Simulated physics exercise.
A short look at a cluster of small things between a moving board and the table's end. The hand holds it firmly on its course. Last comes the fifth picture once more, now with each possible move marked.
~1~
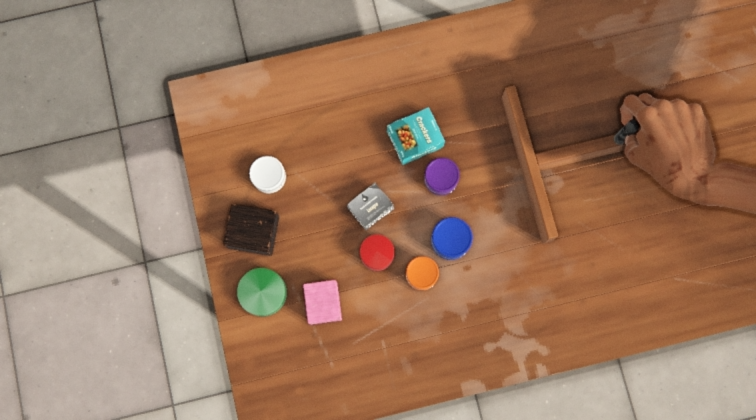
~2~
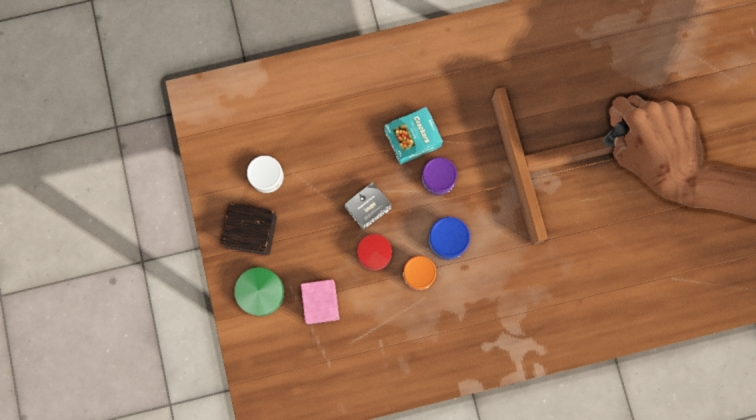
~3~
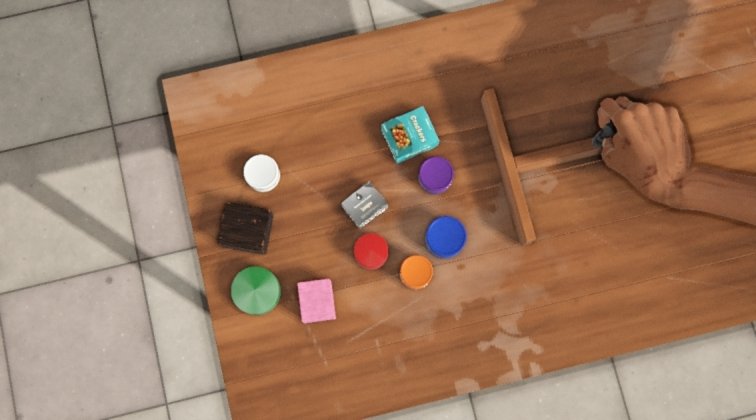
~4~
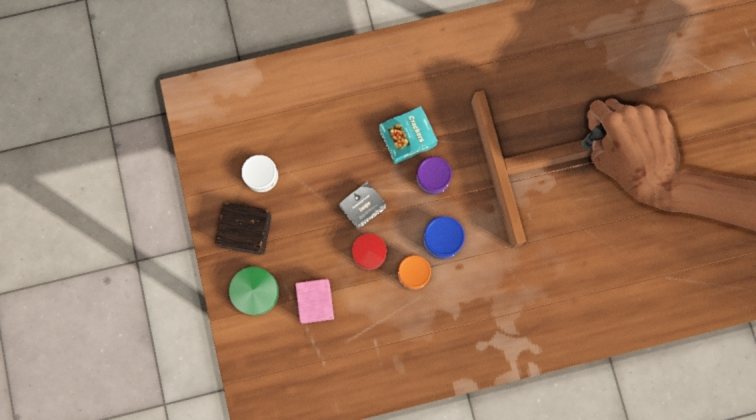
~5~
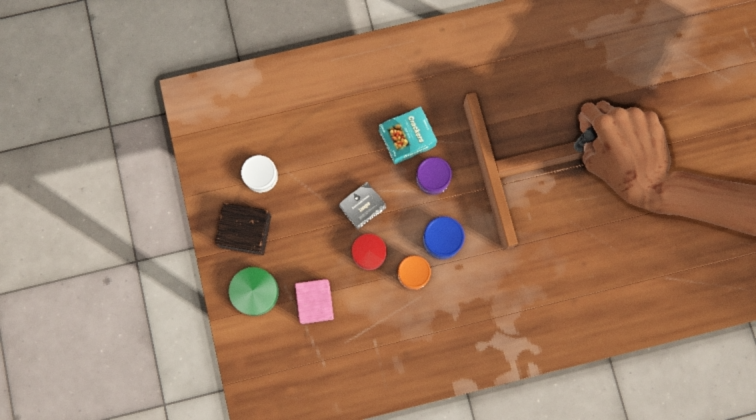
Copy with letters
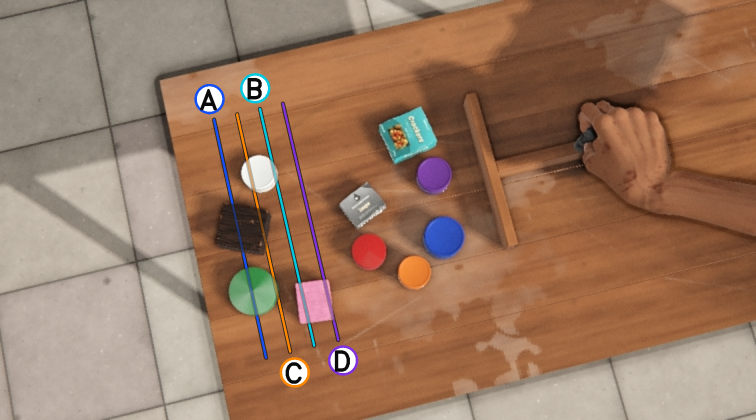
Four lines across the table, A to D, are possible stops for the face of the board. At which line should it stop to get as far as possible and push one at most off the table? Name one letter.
Up to line C.
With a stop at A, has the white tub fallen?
Yes.
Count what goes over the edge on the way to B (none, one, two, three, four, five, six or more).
The count is none.
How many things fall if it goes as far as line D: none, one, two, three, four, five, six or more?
The count is none.
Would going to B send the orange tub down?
By then, no.
On the copy, A at (239, 236); B at (286, 224); C at (263, 230); D at (310, 219).
On C. First, board (410, 187); turquoise packet (367, 141); orange tub (408, 281).
Then, board (327, 207); green tin (249, 294); white tub (249, 177).
Finally, board (263, 223); white tub (186, 189); green tin (218, 319); none fallen.
By contrast, A drops four; B is within the limit but short; D is within the limit but short.
